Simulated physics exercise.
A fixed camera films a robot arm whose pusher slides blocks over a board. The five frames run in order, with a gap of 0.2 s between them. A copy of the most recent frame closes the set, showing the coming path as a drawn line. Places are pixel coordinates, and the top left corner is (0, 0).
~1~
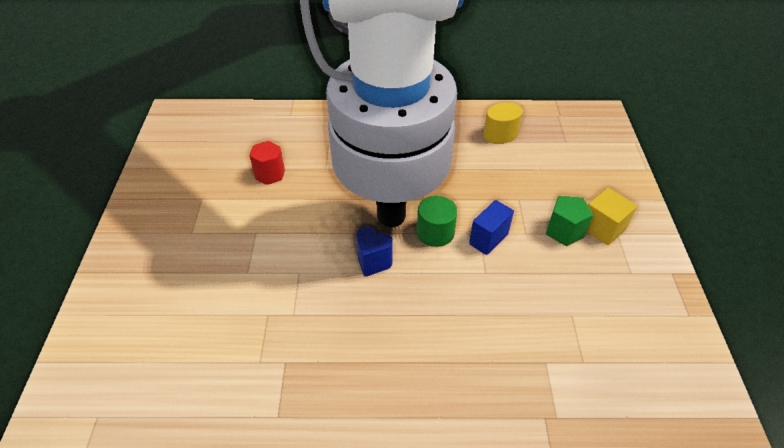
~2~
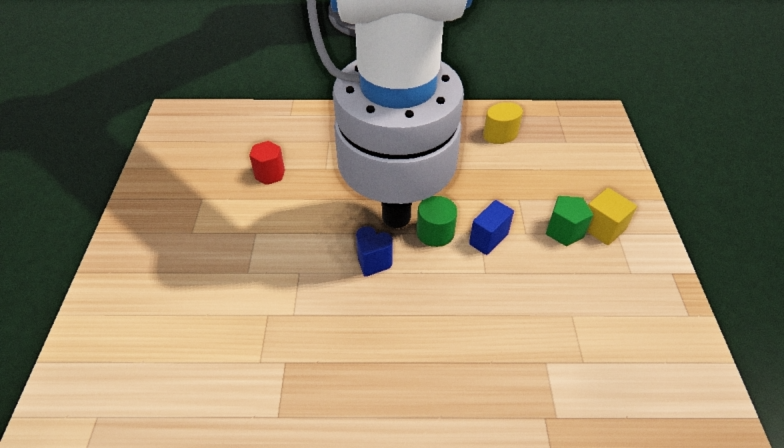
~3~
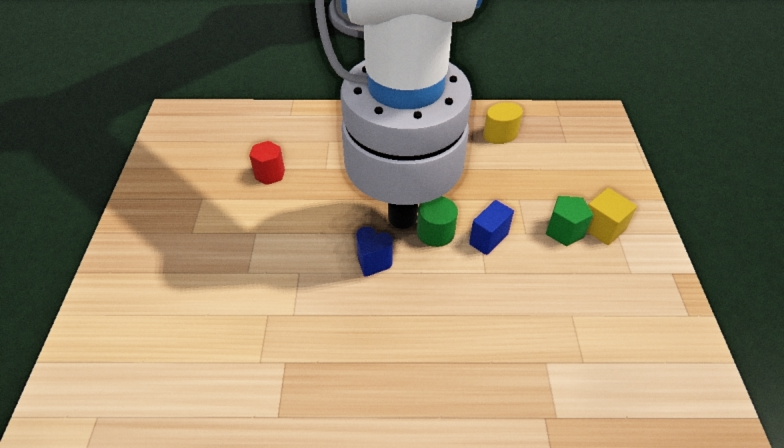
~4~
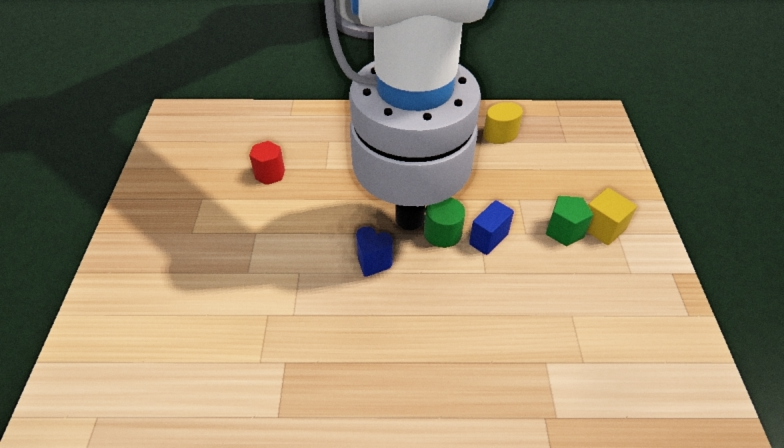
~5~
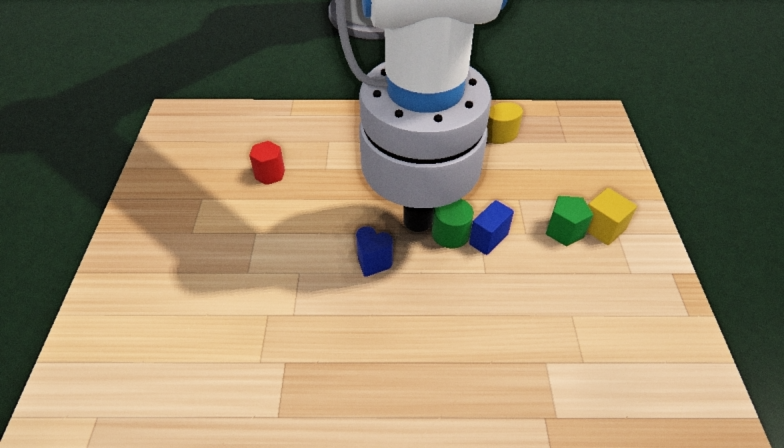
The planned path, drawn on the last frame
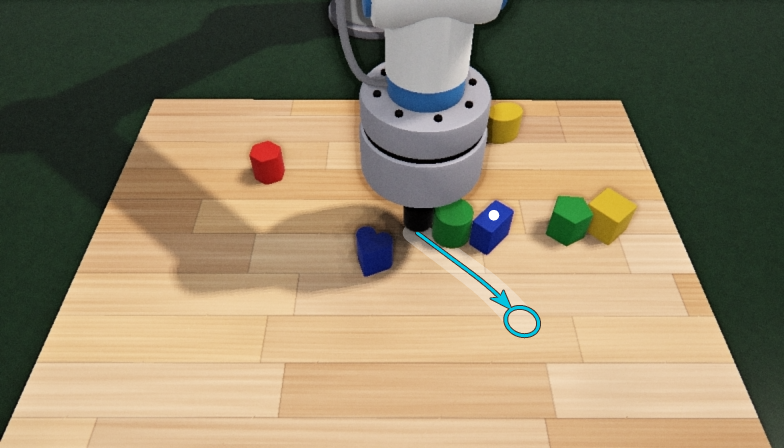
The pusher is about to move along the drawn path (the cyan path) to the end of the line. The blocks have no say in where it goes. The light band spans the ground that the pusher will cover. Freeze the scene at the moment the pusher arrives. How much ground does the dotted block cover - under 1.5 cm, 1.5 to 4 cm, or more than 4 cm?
Medium: 1.5 to 4 cm.
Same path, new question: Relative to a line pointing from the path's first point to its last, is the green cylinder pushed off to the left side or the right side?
It slides leftward.
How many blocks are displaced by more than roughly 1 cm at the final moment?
That push would leave two blocks displaced by more than about 1 cm.
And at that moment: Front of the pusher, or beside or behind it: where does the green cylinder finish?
It slides aside on the way.
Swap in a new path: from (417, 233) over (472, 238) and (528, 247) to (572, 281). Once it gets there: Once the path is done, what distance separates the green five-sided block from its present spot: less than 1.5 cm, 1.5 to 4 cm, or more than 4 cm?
Range: 1.5 to 4 cm.
Path on the board, from (417, 233) by way of (452, 258) and (488, 286) to (522, 321); the dot is on the blue oblong.
What follows on the original path. One third of the way, pusher (454, 249); green cylinder (484, 221); blue oblong (516, 216), turned 40° anticlockwise.
Two thirds of the way, pusher (490, 277); green cylinder (486, 221); blue oblong (517, 215), turned 40° anticlockwise.
At the end, pusher (525, 312); blue heart block in place; green cylinder (486, 221); blue oblong (517, 215), turned 40° anticlockwise.
